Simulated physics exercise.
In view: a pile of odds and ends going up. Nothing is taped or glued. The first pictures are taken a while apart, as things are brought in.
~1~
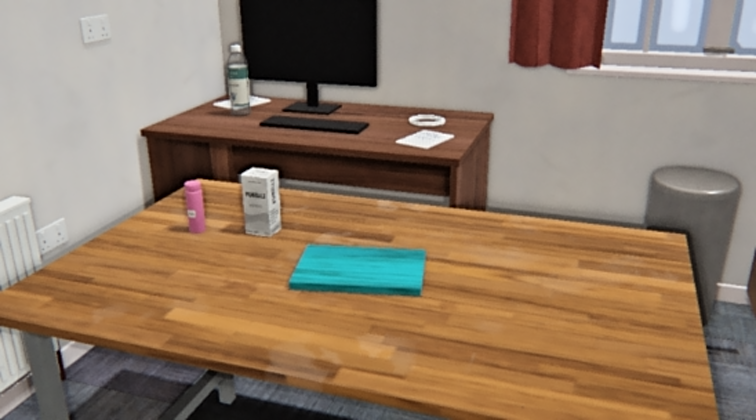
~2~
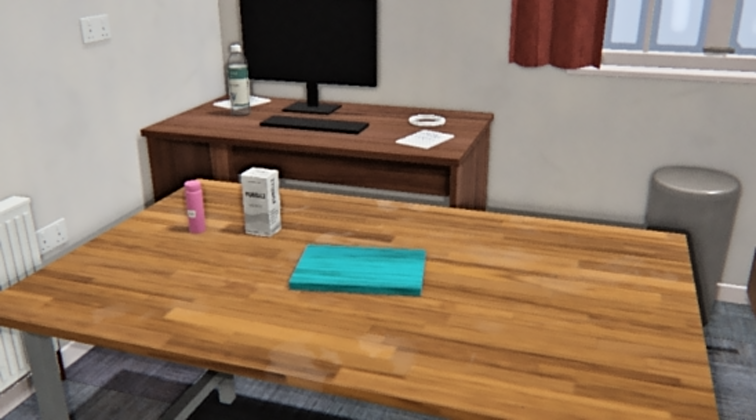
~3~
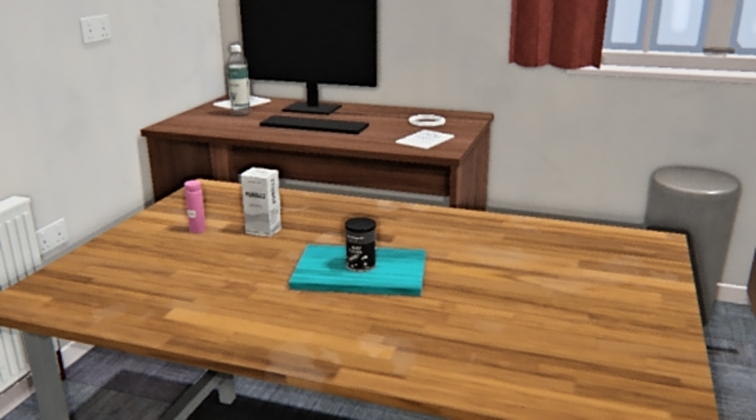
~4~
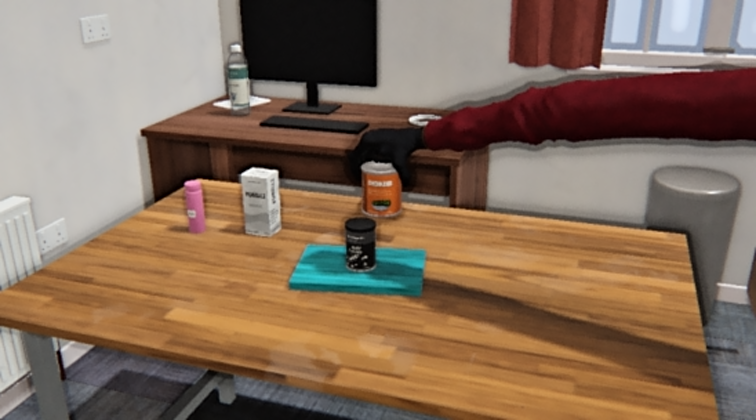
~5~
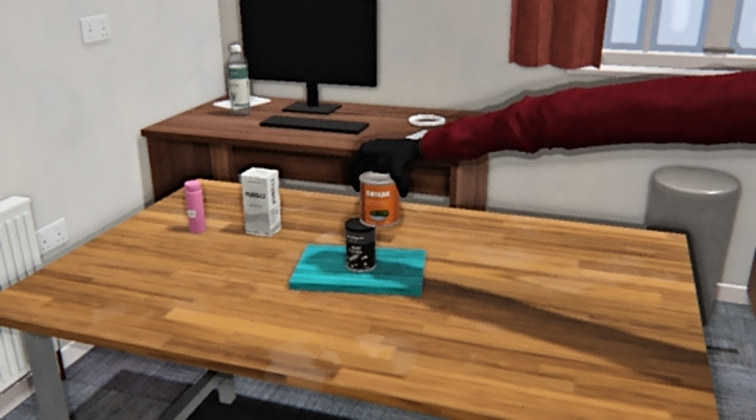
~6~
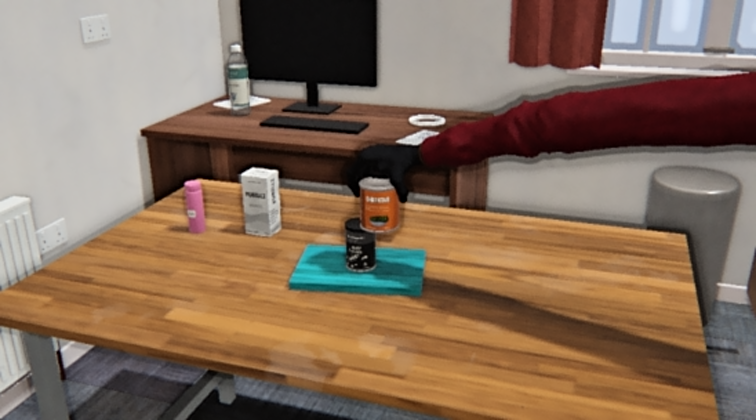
A gloved hand lowers an orange pot slightly behind the black tin on the table.
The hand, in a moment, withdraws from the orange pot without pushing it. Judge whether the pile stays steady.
Judgement: The pile does not stay steady.
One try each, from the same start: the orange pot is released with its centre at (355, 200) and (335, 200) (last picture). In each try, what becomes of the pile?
On the first release the pile stays intact, while on the second it caves in.
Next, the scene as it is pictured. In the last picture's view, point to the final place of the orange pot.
It finishes at about (402, 254).
Then, 0.30 s later than the last frame, orange pot tilted by 44° near (394, 216).
Then, 0.40 s later than the last frame, orange pot now fallen.
When it is over, fallen, orange pot; the other 4 as before. End places, in pixels of the last picture, orange pot near (402, 254). The pile comes apart.
